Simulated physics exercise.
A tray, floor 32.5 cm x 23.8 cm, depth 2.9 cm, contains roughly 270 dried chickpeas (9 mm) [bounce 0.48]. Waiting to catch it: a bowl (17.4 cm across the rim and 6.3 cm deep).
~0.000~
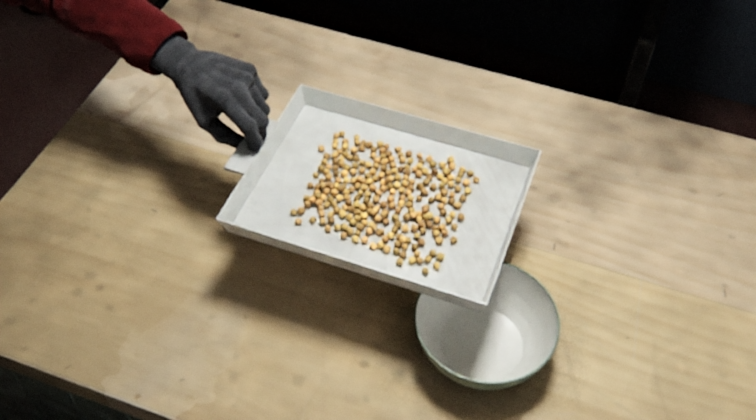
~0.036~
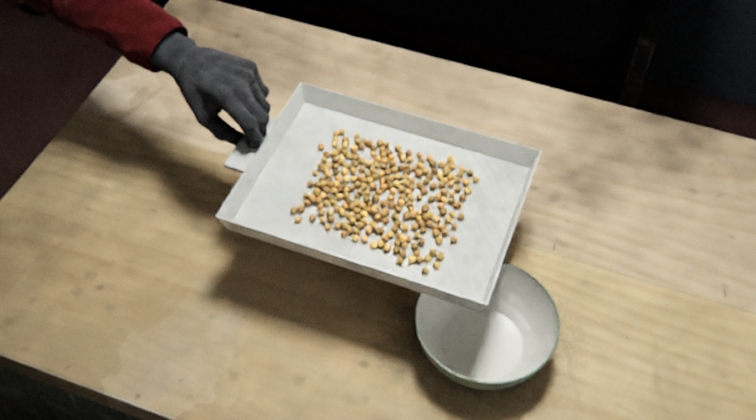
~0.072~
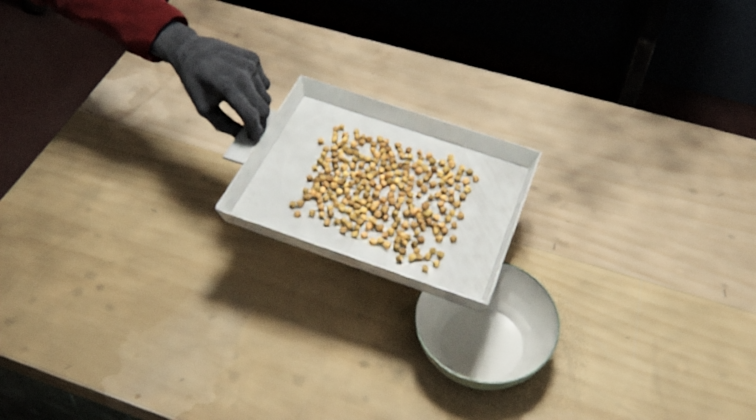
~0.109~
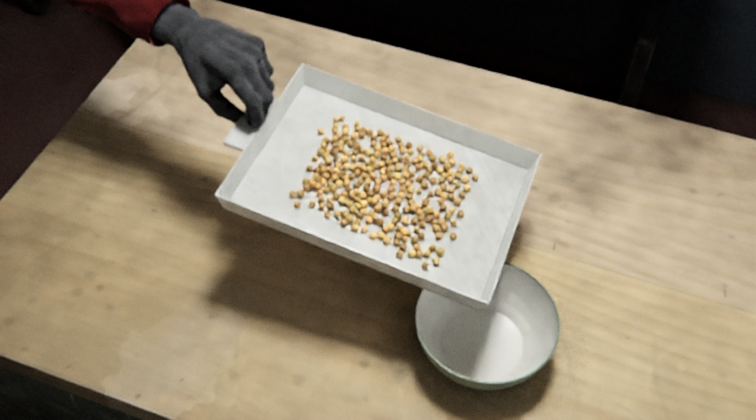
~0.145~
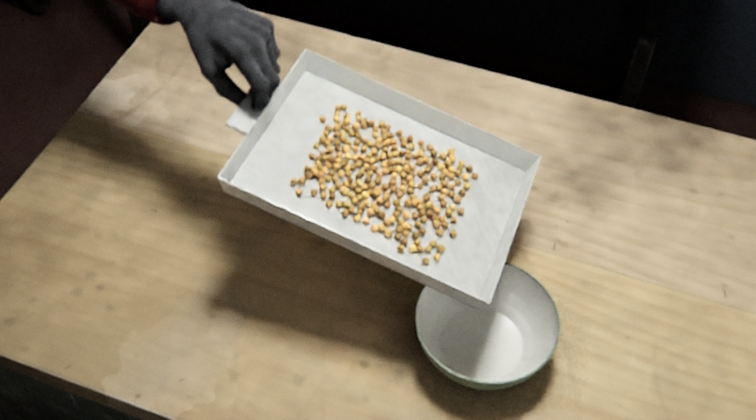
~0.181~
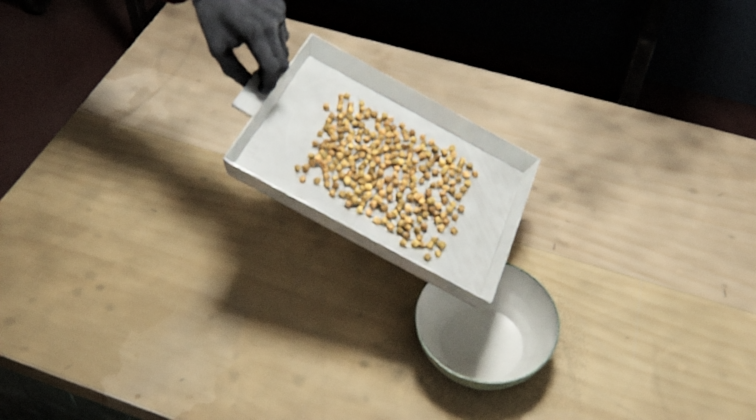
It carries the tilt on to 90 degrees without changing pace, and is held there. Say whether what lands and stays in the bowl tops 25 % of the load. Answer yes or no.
Share kept below, set against 25 %: No.
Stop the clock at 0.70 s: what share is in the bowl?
About 0 per cent by then.
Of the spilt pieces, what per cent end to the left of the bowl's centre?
About 20 per cent.
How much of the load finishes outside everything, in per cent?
Roughly 90 per cent.
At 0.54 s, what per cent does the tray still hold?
About 100 per cent.
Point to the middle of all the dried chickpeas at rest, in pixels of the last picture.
At about (544, 241).
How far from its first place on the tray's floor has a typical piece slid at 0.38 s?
Roughly 2 cm.
After 0.38 s, tilt 50 degrees; tray 100 %; middle of all pieces on or above the table near (436, 145).
Then, at 0.54 s, tilt 76 degrees; tray 100 %; middle of all pieces on or above the table near (495, 186).
After 0.70 s, tilt 90 degrees; outside 50 %, tray 35 %, in the air 10 %; middle of all pieces on or above the table near (533, 229).
Then, at 0.84 s, tilt 90 degrees; outside 65 %, bowl 5 %, tray 25 %, in the air 5 %; middle of all pieces on or above the table near (549, 236).
In the end, at 1.8 s, outside 90 %, bowl 5 %, tray 5 %.
